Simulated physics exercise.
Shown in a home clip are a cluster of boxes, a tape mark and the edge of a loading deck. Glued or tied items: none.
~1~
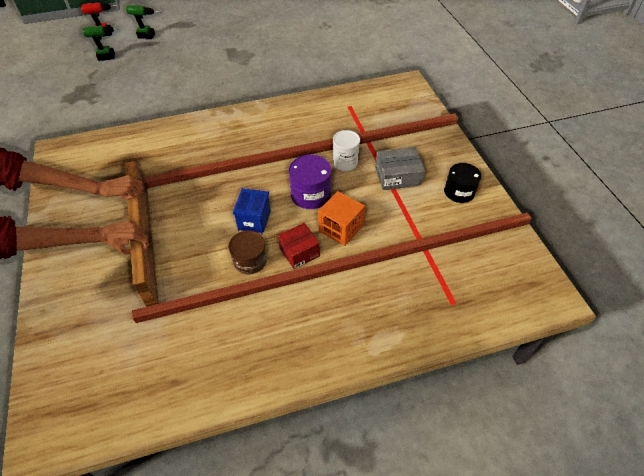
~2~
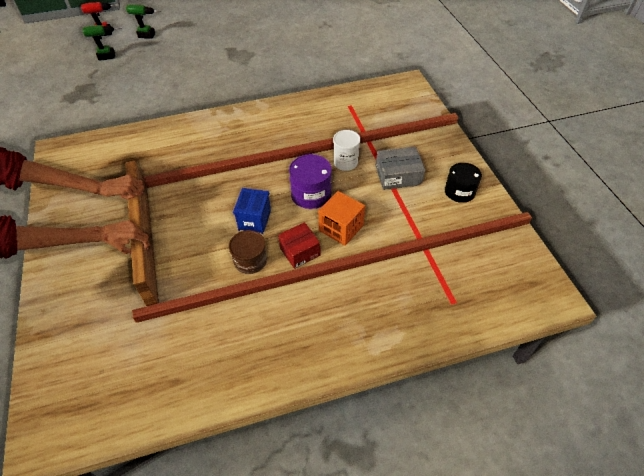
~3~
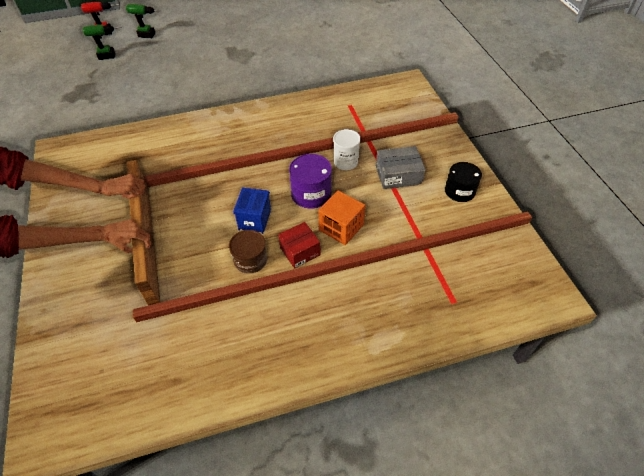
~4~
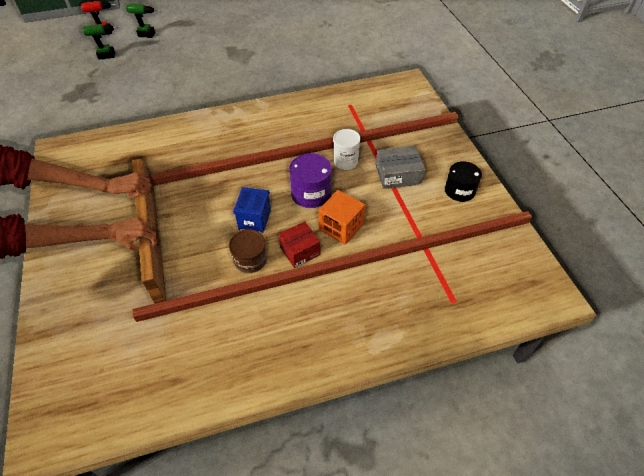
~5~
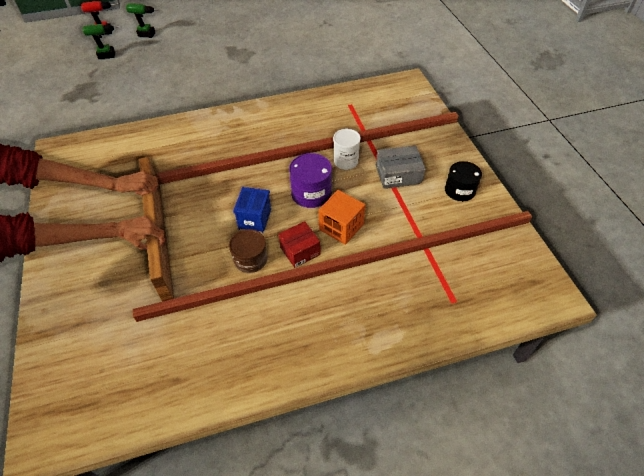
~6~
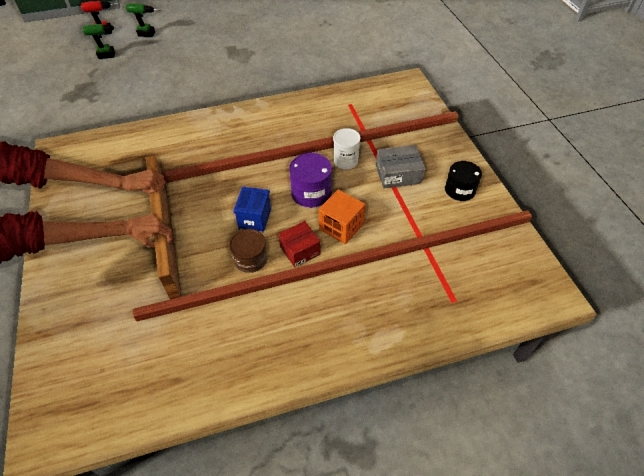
Two hands slowly push a wooden plank right toward colourful containers that stay still on the table.
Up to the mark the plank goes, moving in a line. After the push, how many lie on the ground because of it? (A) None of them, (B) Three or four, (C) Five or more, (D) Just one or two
Option A: None of them.
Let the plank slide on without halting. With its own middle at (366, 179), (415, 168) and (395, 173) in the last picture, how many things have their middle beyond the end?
In order of the places given, that's 0, 1 and 0.
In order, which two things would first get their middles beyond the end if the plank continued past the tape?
Order: Grey parcel before black canister.
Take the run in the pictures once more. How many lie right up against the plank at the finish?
The count in contact is 3.
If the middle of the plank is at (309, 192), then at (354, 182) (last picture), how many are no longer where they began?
By then 5, and later 7.
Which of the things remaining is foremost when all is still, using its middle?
It is the grey parcel.
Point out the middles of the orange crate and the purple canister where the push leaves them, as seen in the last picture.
Orange crate at about (437, 186), purple canister at about (431, 154).
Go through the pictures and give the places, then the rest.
In the first frame, black canister (462, 183); grey parcel (399, 169); white pail (346, 151); plank (141, 231); tape (393, 189).
In the second frame, grey parcel (400, 168); orange crate (342, 218).
In the third frame, white pail (346, 150); blue tote (253, 211).
In the fourth frame, black canister (463, 182); brown pail (249, 252).
In the fifth frame, grey parcel (400, 167); purple canister (311, 181).
In the sixth frame, black canister (463, 181); grey parcel (400, 167); white pail (346, 150); plank (163, 224); tape (394, 187).
Soon after, none off yet; black canister at rest near (463, 181); grey parcel at rest near (400, 167); white pail at rest near (346, 150).
In the end, the number that fall off is zero.
